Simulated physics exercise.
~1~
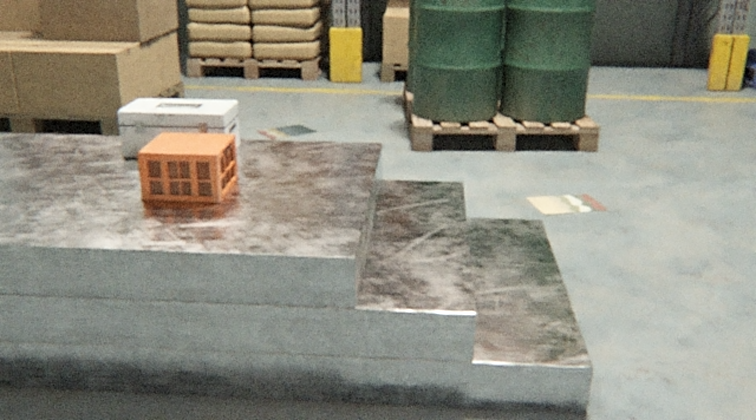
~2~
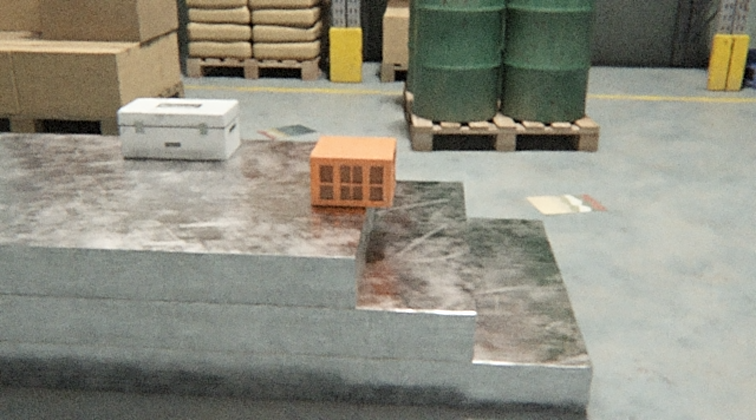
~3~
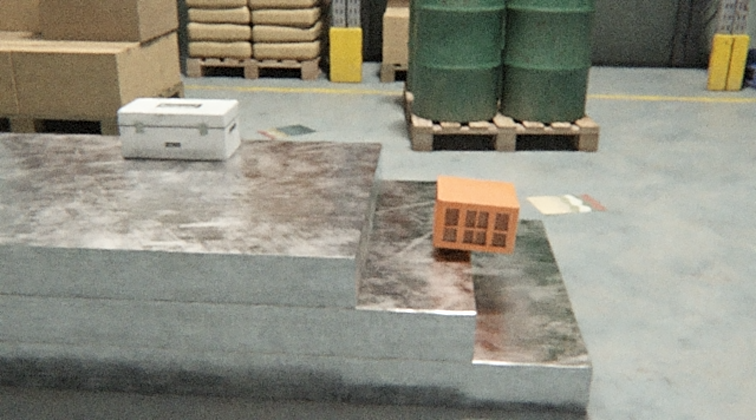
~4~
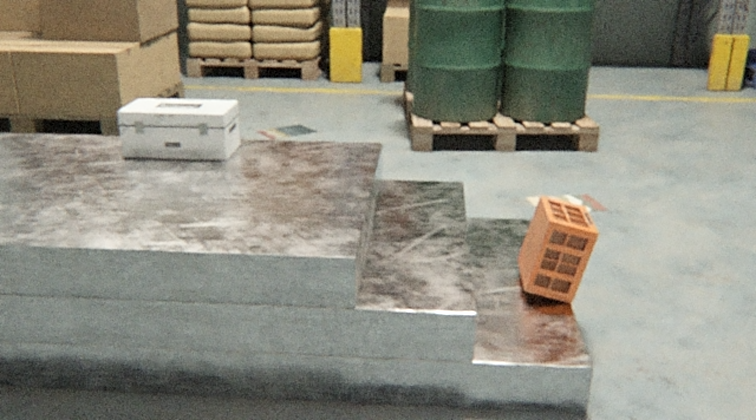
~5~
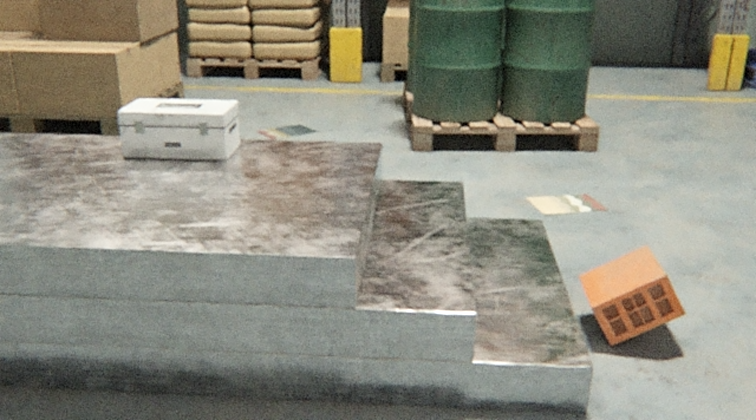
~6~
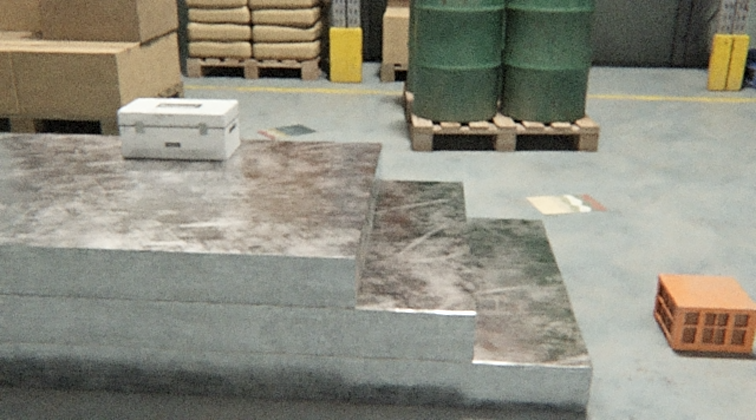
A low, grey metal platform with steps going down to the right fills the left and centre of a warehouse floor, seen from slightly above. Behind it stand cardboard boxes, stacked sacks and green drums on a wooden pallet. A white toolbox sits near the back of the platform, with an orange crate in front of it. The crate slides right to the top edge, goes over it and tips as it tumbles down past the steps. It drops to the floor, still turning, and ends upright at the far right, while the toolbox stays put.
